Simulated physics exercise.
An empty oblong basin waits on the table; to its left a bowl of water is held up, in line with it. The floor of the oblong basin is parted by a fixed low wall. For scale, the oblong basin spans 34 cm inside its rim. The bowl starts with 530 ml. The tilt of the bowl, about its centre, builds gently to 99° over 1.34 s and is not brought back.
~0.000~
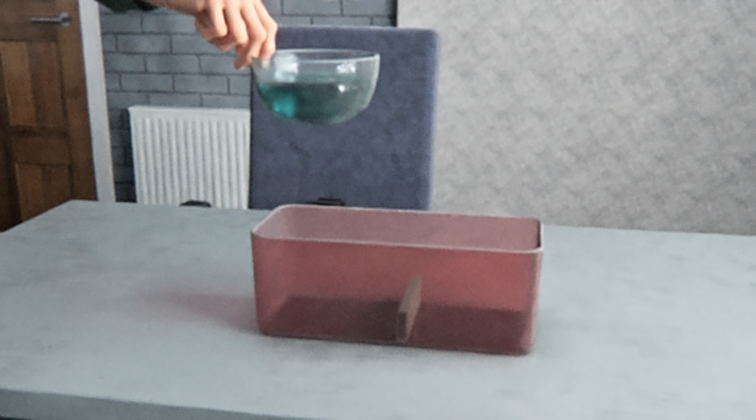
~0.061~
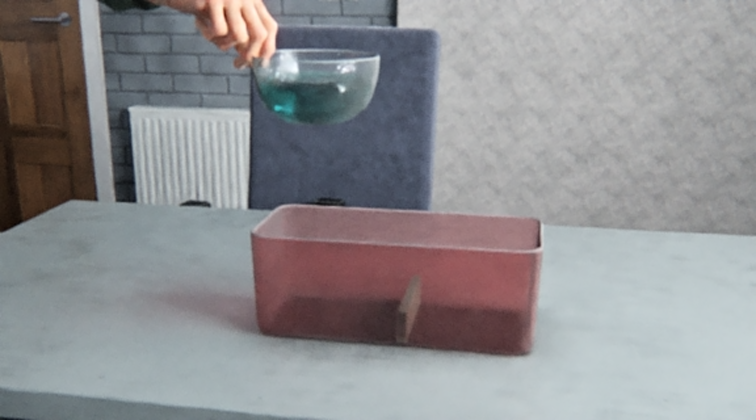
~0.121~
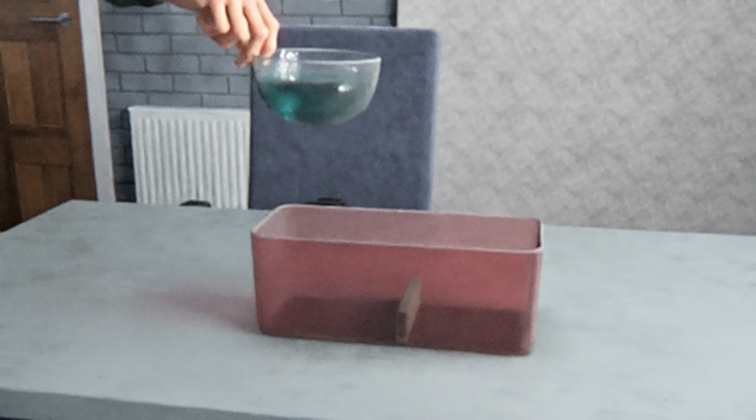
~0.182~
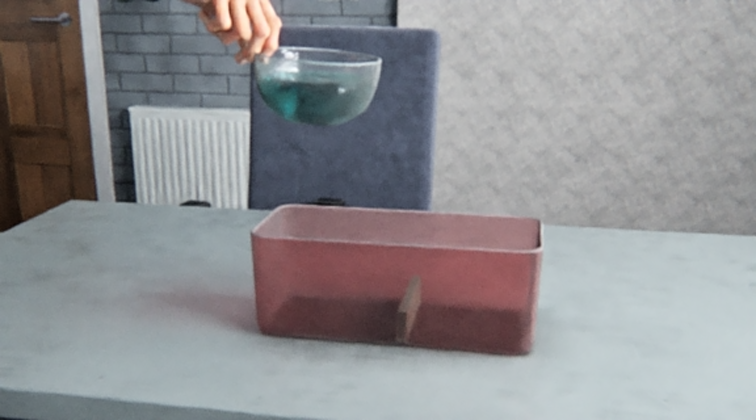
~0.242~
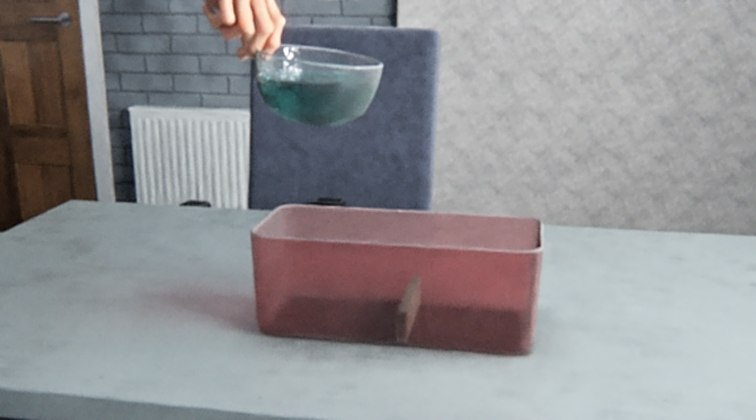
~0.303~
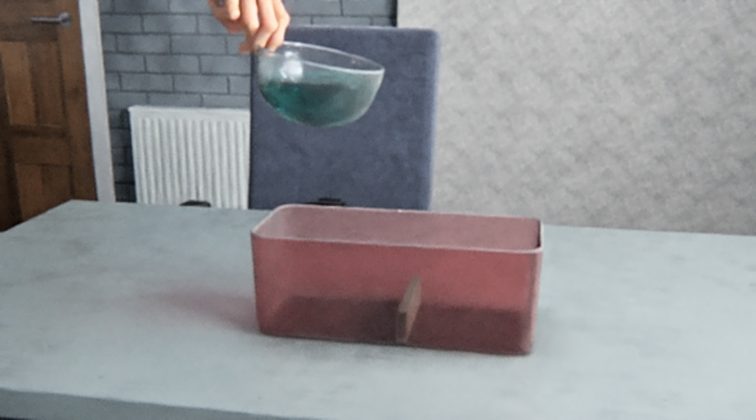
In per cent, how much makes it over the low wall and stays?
About 77 per cent.
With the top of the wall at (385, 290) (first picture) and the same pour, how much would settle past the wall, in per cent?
Then about 90 per cent.
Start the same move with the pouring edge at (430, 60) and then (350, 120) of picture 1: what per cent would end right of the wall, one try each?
In turn about 95 and 15 per cent.
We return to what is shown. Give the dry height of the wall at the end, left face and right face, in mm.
Some 34 mm on the left and 16 mm on the right.
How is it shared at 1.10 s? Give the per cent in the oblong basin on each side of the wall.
Near 8 on the left, 68 on the right.
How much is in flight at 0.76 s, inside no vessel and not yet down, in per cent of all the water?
About 30 per cent.
By 0.76 s the tilt is 60° and 65 per cent is still to pour, 2 is left of the wall and 5 right of it.
By 1.10 s the tilt is 91° and 9 per cent is still to pour, 8 is left of the wall and 68 right of it.
By 1.46 s the tilt is 99° and 0 per cent is still to pour, 22 is left of the wall and 77 right of it.
By 1.84 s the tilt is 99° and 0 per cent is still to pour, 23 is left of the wall and 77 right of it.
At rest 23 per cent lies left of the wall, 77 right of it and 1 outside.
